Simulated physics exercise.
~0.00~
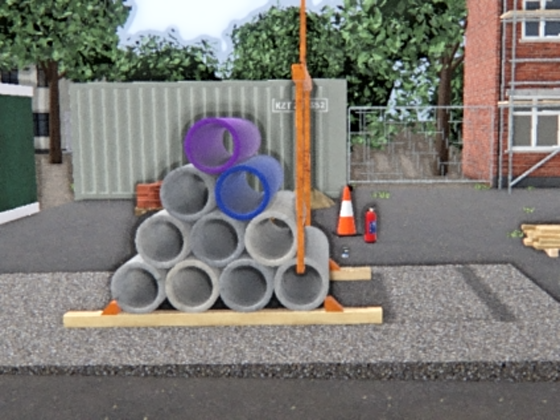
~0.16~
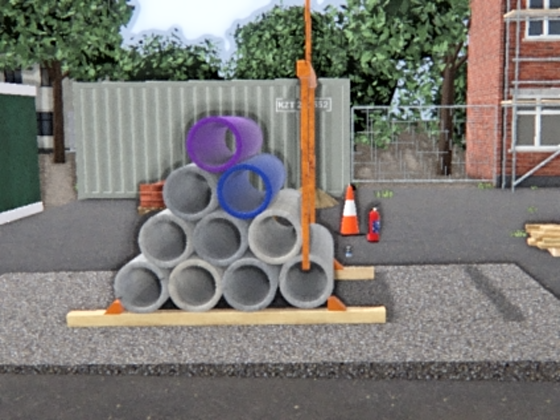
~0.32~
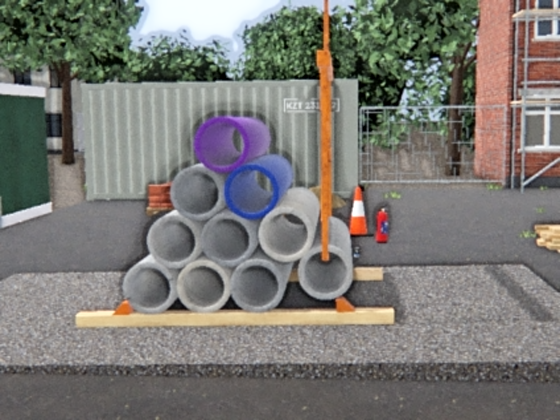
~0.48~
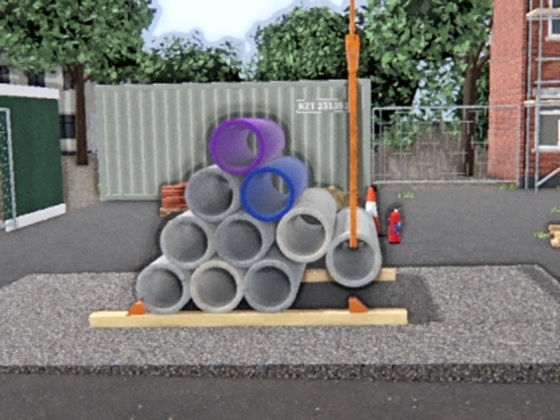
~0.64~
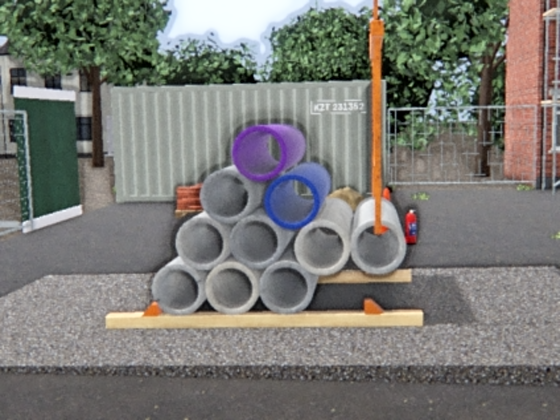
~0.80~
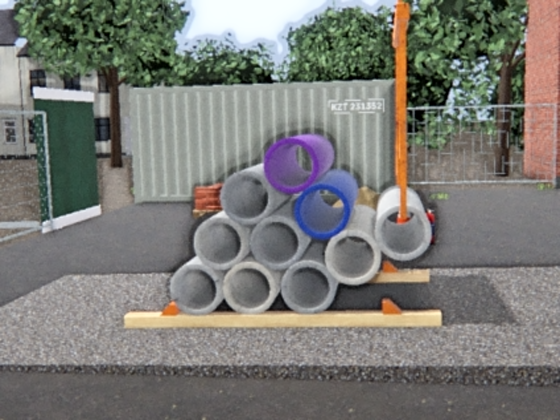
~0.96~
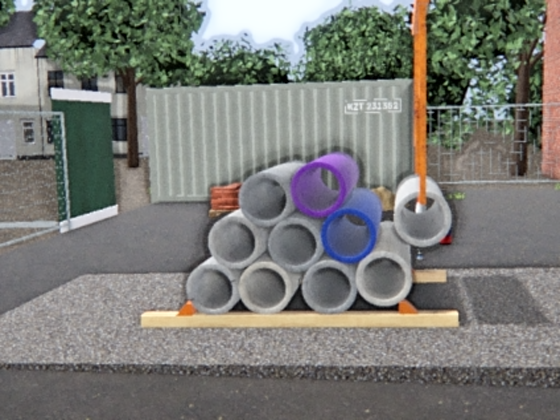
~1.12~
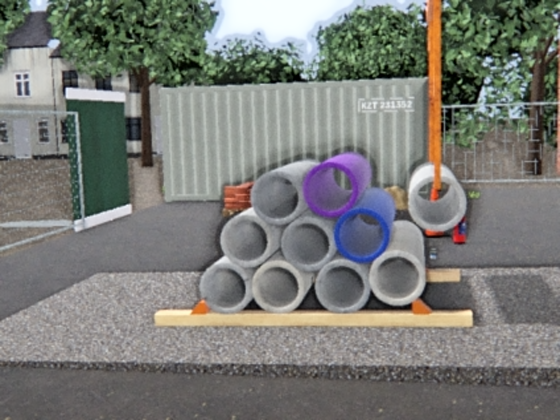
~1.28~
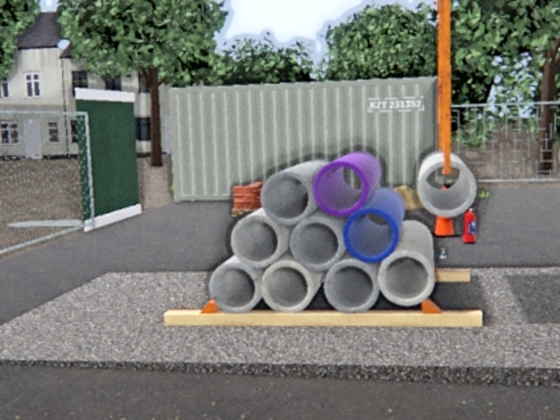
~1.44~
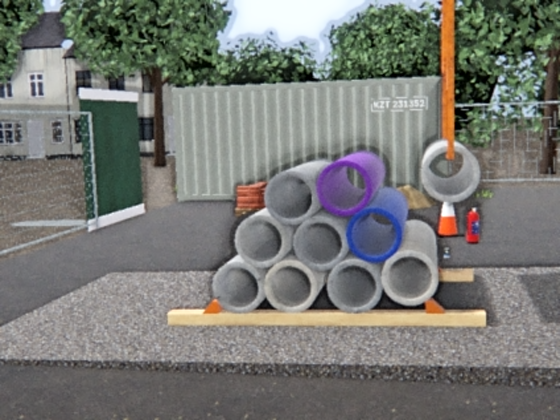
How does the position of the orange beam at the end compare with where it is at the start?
At the start the beam hangs in front of the right side of the stack, reaching down to the bottom right pipe. By the end it is higher and farther right, clear of the stack, with the lifted pipe hanging from it.
